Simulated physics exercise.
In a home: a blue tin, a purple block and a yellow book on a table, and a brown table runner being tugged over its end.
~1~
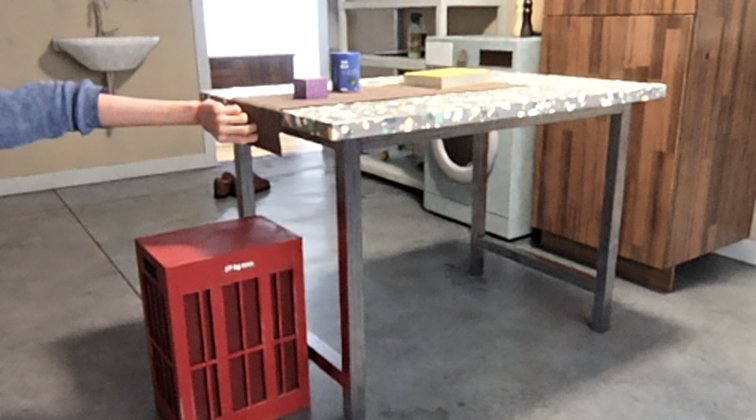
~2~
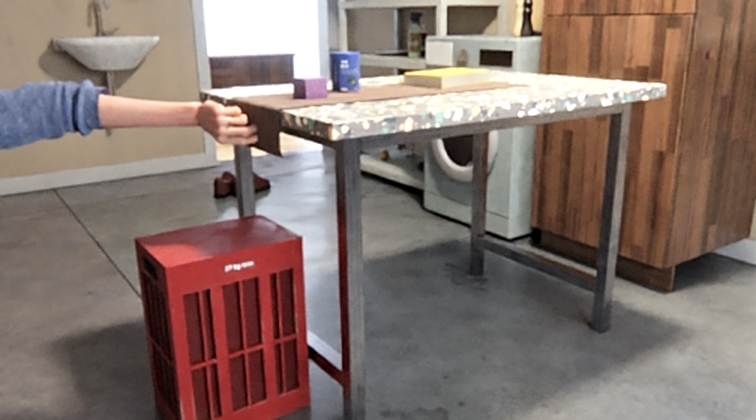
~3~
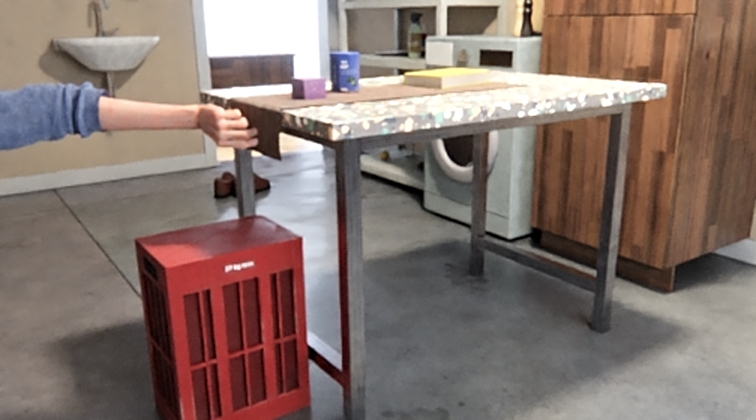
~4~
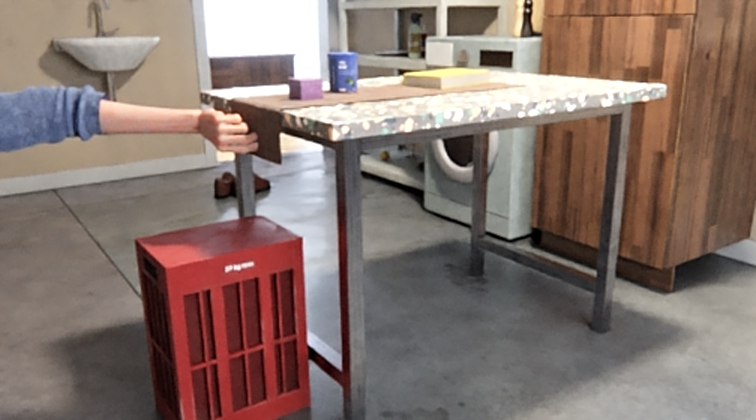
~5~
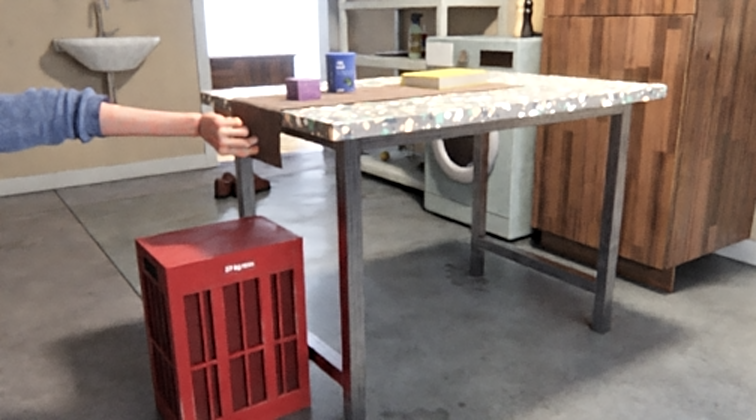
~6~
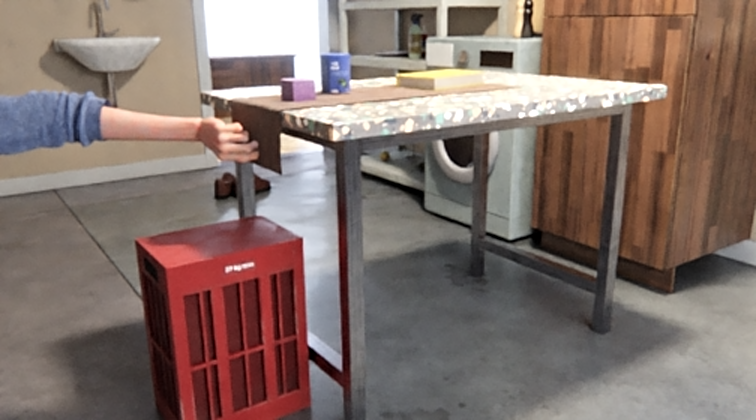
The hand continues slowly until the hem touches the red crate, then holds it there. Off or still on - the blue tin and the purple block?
Blue tin: Still on, purple block: Off.
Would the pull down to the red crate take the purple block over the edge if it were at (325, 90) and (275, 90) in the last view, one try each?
On the first go it gets pulled off, and on the second it gets pulled off.
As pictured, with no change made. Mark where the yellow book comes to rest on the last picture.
Its centre ends up at (394, 83).
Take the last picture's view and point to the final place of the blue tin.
It ends up near (276, 78).
Then, 0.18 s past the final frame, hem going down; tin moved a little; block moved a little.
Then, 0.50 s past the final frame, hem going down; tin carried along near (301, 76); block tipping at the edge near (253, 97).
Then, 0.82 s past the final frame, hem on the crate; tin carried along near (279, 78); block over the edge.
When it is over, hem on the crate; tin carried along near (276, 78); block over the edge. The blue tin keeps clear of the edge and the purple block falls off.
